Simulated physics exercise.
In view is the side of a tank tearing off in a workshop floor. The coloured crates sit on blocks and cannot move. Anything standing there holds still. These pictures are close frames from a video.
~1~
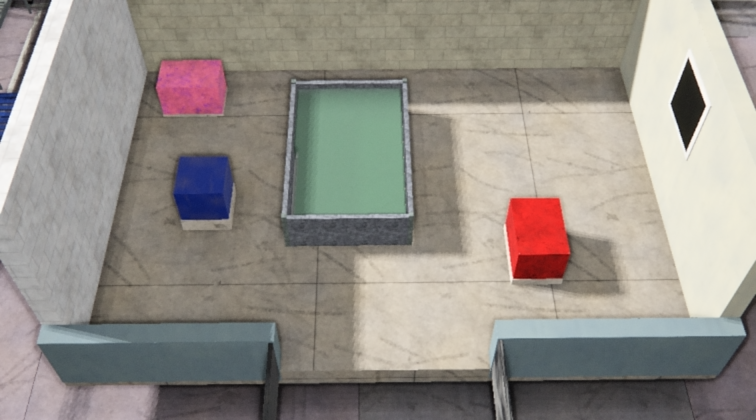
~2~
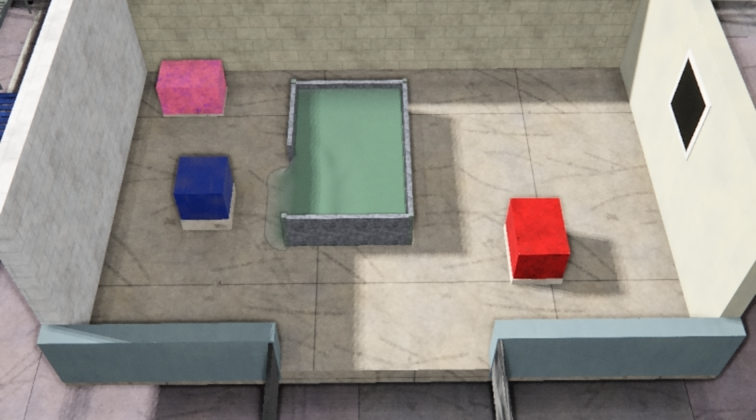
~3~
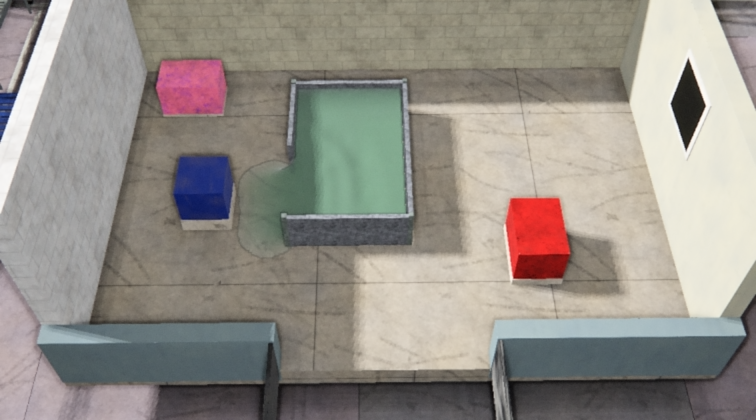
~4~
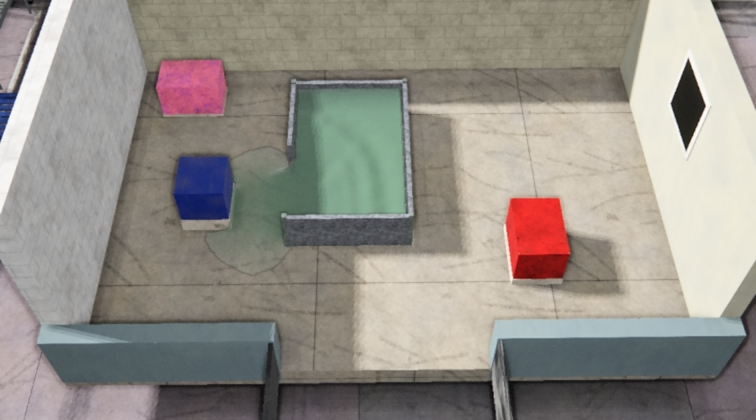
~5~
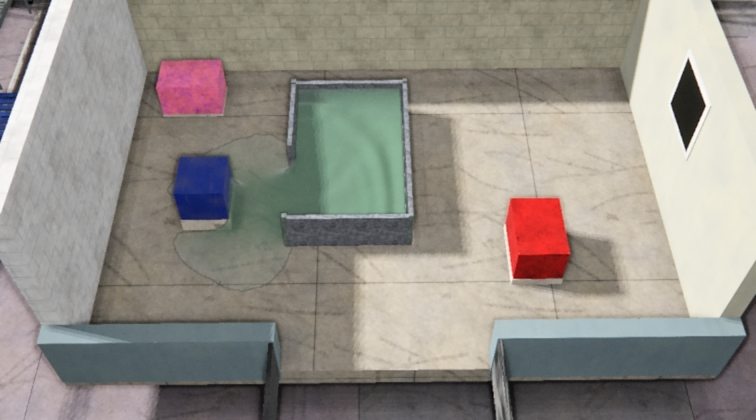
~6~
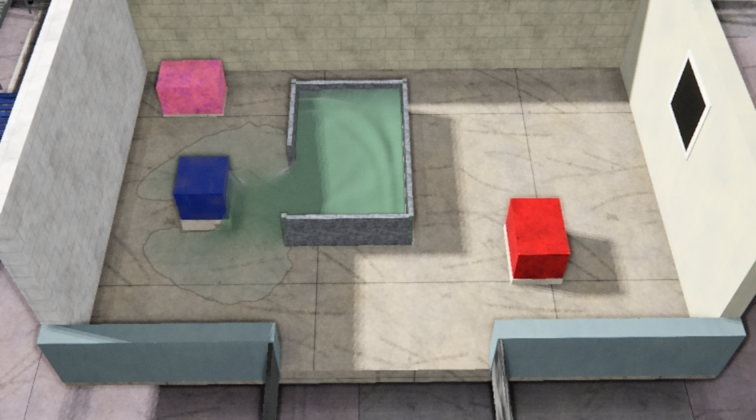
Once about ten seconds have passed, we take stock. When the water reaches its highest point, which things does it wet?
At the peak: The blue crate gets wet; the pink crate gets wet; the red crate stays dry.
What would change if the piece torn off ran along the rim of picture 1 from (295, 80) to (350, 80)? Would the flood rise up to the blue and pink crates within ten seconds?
First the blue crate: It is never reached; then the pink crate: It gets reached.
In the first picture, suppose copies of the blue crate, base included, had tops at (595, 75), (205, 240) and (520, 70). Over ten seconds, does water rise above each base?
Stays clear, gets flooded, stays clear.
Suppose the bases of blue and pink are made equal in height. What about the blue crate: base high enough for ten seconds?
Blue: Flooded.
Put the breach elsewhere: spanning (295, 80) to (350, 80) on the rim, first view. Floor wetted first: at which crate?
First: The one in pink.
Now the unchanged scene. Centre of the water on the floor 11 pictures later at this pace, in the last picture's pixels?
(274, 201).
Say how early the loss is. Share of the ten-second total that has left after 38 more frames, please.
I'd estimate close to 45 per cent.
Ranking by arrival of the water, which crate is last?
Should be the red-painted one.
A moment on, water covers 20 % of the floor; the blue crate water round its plinth, the pink crate water round its plinth, the red crate not reached.
Next, water covers 30 % of the floor; the blue crate water round its plinth, the pink crate water round its plinth, the red crate not reached.
Then, water covers 40 % of the floor; the blue crate water round its plinth, the pink crate water round its plinth, the red crate not reached.
Later, water covers 65 % of the floor; the blue crate water round its plinth, the pink crate water round its plinth, the red crate water round its plinth.
In the end, water covers 90 % of the floor; the blue crate was topped, the pink crate was topped, the red crate stayed above the water.
